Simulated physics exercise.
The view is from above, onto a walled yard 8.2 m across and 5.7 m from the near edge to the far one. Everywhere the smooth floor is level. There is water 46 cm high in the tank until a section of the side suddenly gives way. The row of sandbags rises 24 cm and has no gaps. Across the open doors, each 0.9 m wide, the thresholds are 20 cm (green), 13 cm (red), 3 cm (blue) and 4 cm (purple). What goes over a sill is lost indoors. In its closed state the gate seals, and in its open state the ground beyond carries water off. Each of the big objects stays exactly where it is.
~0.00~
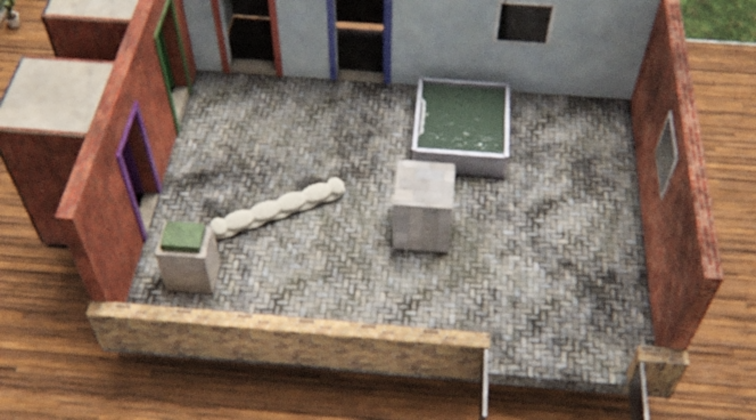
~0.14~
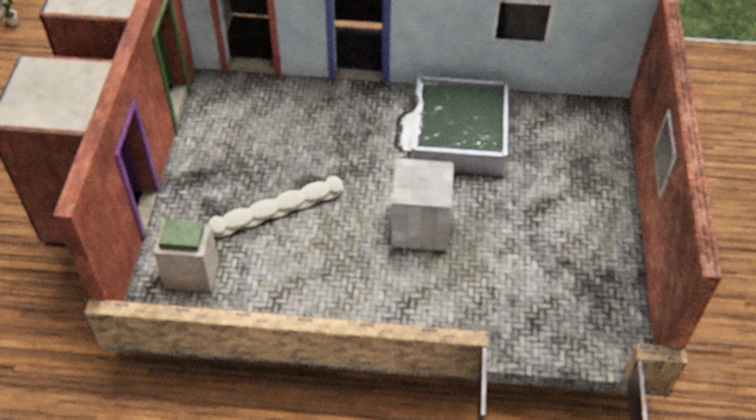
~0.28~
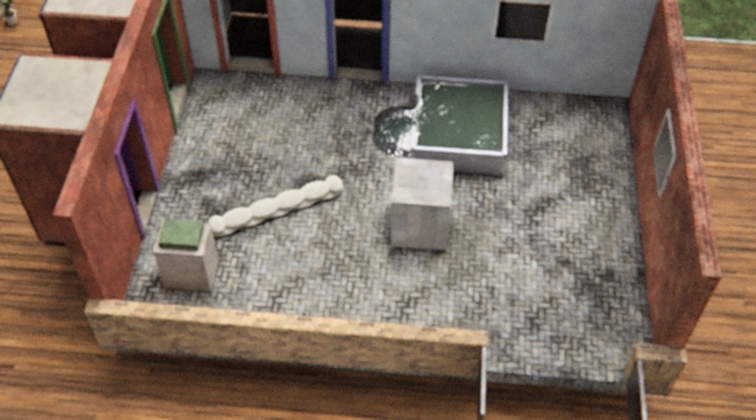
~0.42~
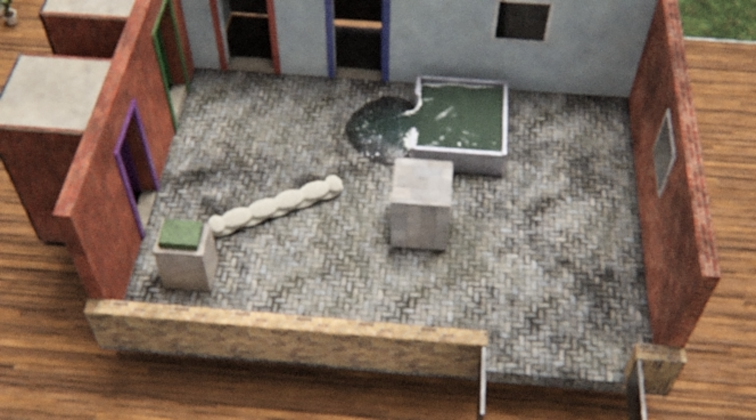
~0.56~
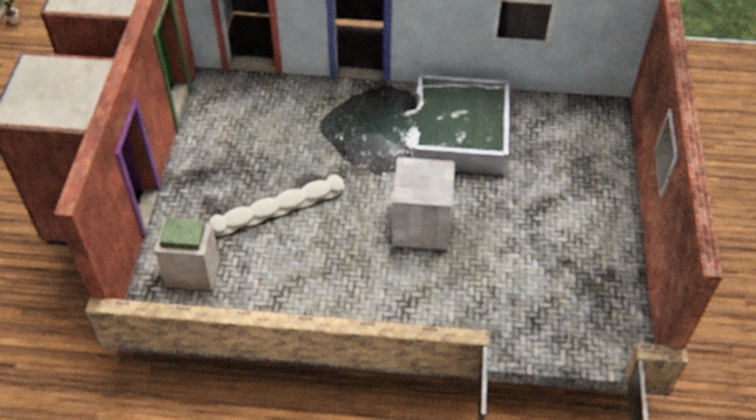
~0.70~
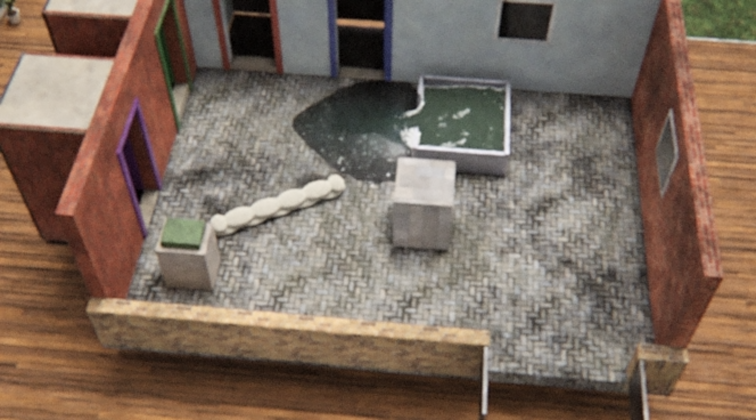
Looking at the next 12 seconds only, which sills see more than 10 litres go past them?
Over those seconds, the green door sees 10 litres or less; the red door sees 10 litres or less; the blue door sees more than 10 litres; the purple door sees more than 10 litres.
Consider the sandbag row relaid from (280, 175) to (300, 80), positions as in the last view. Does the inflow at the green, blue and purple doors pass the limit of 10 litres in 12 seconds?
Checking the limit, green is fine, blue is too much, purple is fine.
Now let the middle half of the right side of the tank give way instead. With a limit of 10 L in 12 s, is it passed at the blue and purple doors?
With respect to that limit, blue ends up inside it, purple ends up inside it.
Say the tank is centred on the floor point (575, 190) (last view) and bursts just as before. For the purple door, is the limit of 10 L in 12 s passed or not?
Then: Purple below.
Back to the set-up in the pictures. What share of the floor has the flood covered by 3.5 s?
Around 30 per cent wet.
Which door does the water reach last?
Lab note: Last arrival at the purple door.
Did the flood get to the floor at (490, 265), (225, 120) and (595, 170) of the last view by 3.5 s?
In turn: Not reached, wet, still dry.
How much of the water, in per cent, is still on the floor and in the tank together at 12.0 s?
I'd put it at some 92 percent still there.
After 1.4 s water covers 20 % of the floor and is deepest (24 cm) near (411, 128); green door not reached, red door not reached, blue door 7 cm at the sill, 1 L in, purple door not reached.
After 2.2 s water covers 30 % of the floor and is deepest (21 cm) near (197, 70); green door 11 cm at the sill, 0 L in, red door 7 cm at the sill, 0 L in, blue door 6 cm at the sill, 15 L in, purple door not reached.
After 3.5 s water covers 30 % of the floor and is deepest (16 cm) near (221, 86); green door 13 cm at the sill, 0 L in, red door 5 cm at the sill, 0 L in, blue door 5 cm at the sill, 27 L in, purple door 9 cm at the sill, 7 L in.
After 7.0 s water covers 35 % of the floor and is deepest (10 cm) near (119, 324); green door 7 cm at the sill, 0 L in, red door 7 cm at the sill, 0 L in, blue door 3 cm at the sill, 36 L in, purple door 7 cm at the sill, 29 L in.
After 12.0 s water covers 60 % of the floor and is deepest (6 cm) near (119, 324); green door 5 cm at the sill, 0 L in, red door 5 cm at the sill, 0 L in, blue door 4 cm at the sill, 40 L in, purple door 4 cm at the sill, 44 L in.
